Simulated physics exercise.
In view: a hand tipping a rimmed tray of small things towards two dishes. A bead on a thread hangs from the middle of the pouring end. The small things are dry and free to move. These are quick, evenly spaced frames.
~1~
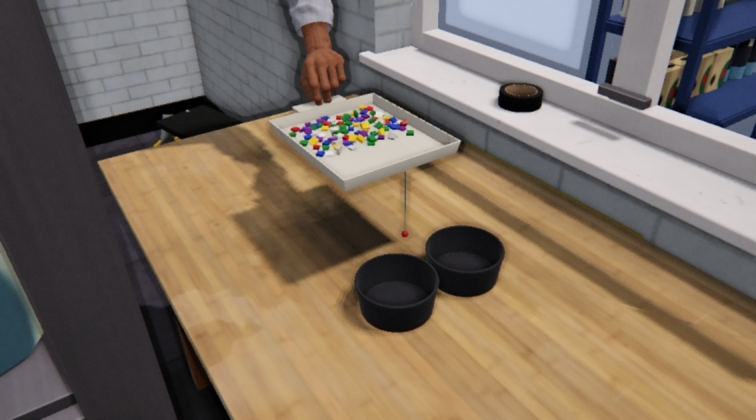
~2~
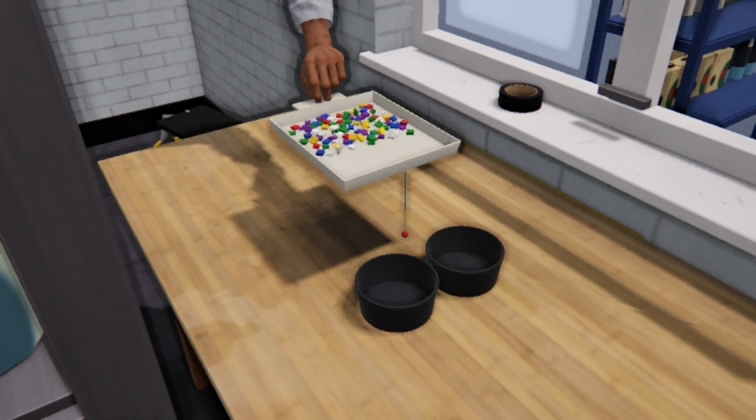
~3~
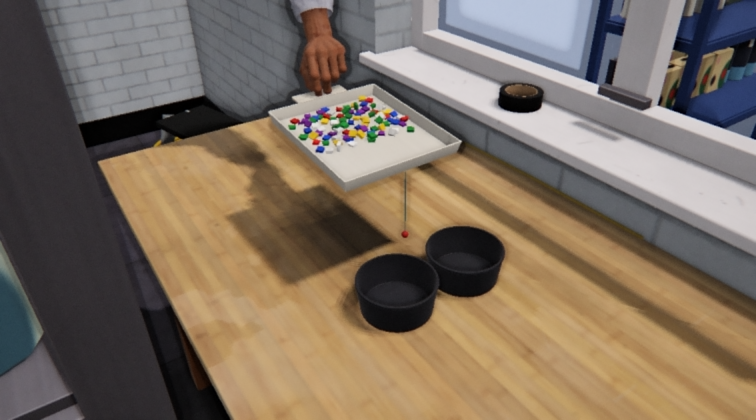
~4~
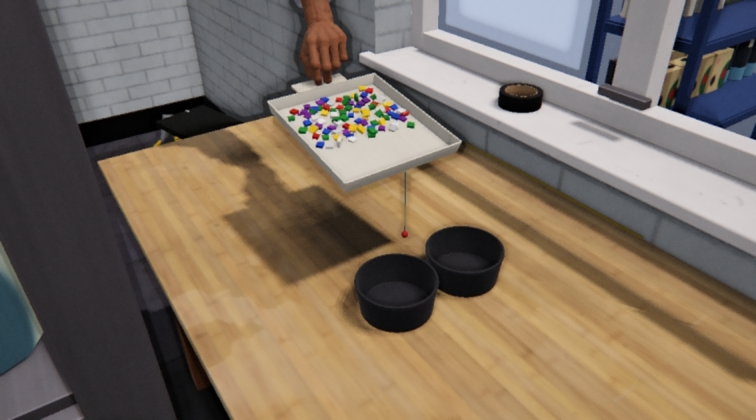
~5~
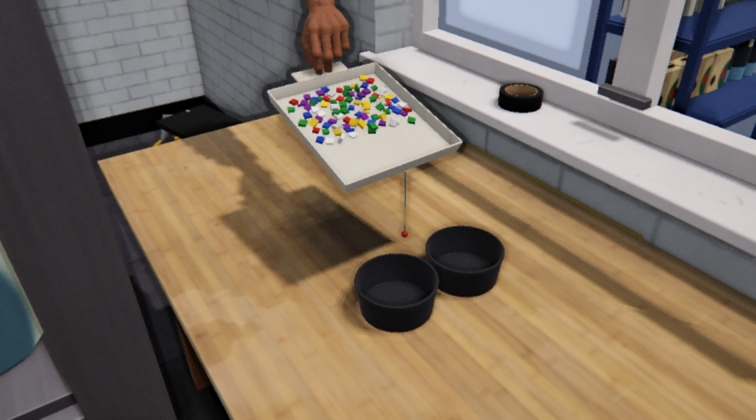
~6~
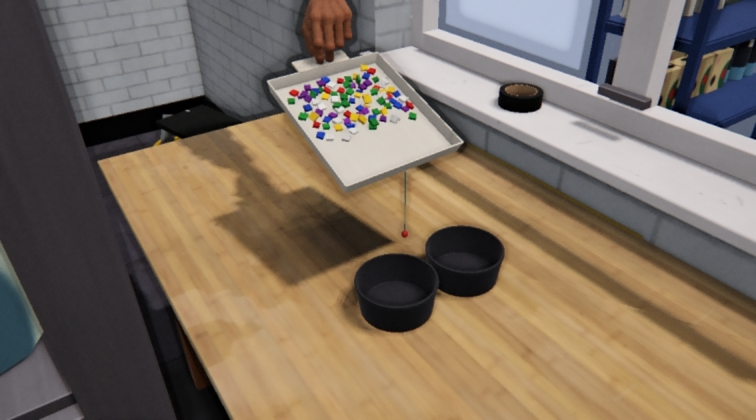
A hand raised the back of a pale rimmed tray of colourful little pieces, slanting it more and more toward two black dishes on a wooden table, while a red bead hung still beneath the front edge.
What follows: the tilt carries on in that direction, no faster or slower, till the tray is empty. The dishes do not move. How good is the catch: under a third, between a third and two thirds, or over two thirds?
They take over two thirds between them.
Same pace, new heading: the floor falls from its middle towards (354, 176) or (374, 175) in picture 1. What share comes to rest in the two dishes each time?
In turn 10 and 50 in a hundred.
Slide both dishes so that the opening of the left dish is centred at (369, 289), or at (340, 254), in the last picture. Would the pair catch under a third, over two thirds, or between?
At the first place over two thirds, at the second below one third.
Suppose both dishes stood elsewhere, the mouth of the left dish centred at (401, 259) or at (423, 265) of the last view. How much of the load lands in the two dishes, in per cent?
Near 70 % and 70 %.
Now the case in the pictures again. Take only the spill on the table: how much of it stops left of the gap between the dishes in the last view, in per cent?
Roughly 80 in a hundred.
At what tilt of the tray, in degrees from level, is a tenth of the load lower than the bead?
At some 95 degrees.
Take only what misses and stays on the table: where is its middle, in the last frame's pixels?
Roughly at (416, 274).
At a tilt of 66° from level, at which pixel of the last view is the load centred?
Close to (400, 161).
Soon after the last picture, tray tipped steeply; nearly all on the tray; a stray few in the air.
A little later, tray tipped past a quarter turn; most on the tray; a small part in the left dish; a stray few in the right dish; a stray few outside both.
Later still, tray tipped past a quarter turn; about half in the left dish; about a third in the right dish; a small part outside both; a stray few in the air.
At rest, tray tipped past a quarter turn; about half in the left dish; about a third in the right dish; a small part outside both; a stray few in the air.
